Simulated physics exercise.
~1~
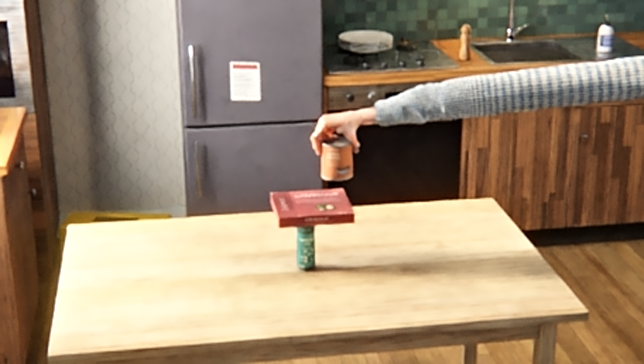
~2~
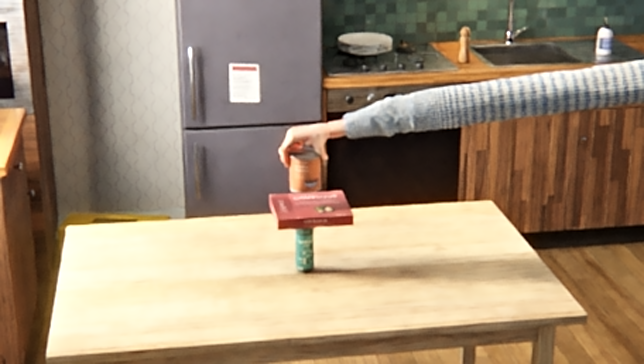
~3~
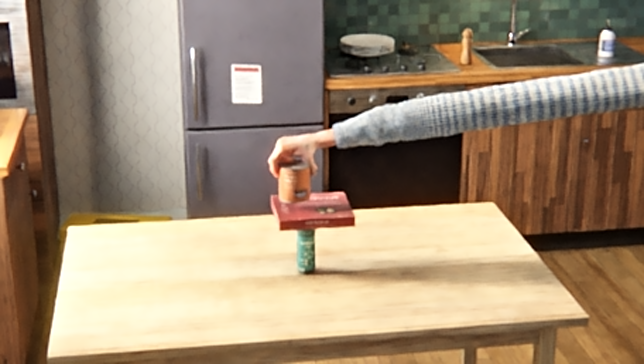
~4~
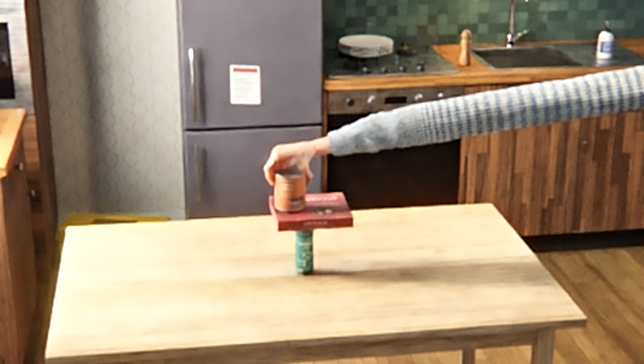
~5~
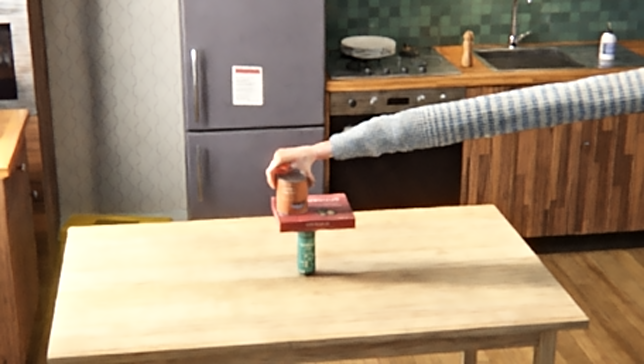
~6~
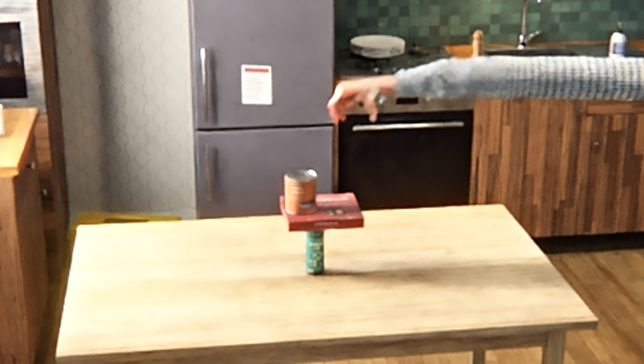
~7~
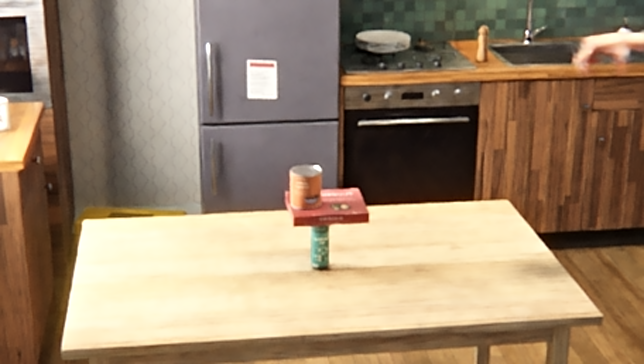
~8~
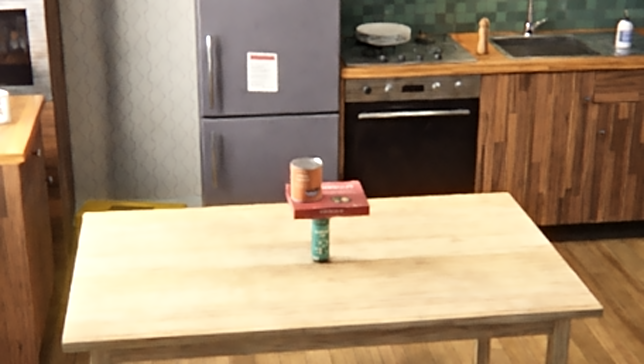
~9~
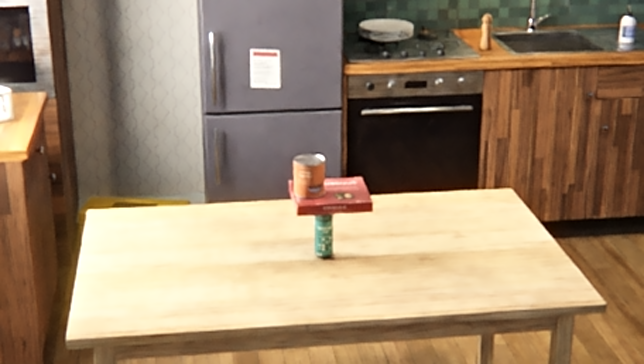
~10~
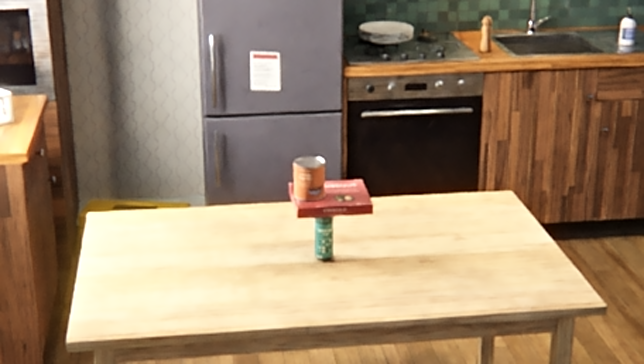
An orange tin, held from above by a hand in a grey knitted sleeve, hovers over a small stack on a pale wooden table in a kitchen, seen from slightly above by a gently swaying camera. The stack is a flat red packet balanced on an upright turquoise can, with a grey fridge, oven and wooden cabinets behind. The hand moves the tin left and lowers it onto the packet's left side. It lets go and withdraws to the right, out of view. The tin stays put, and all three things rest balanced.
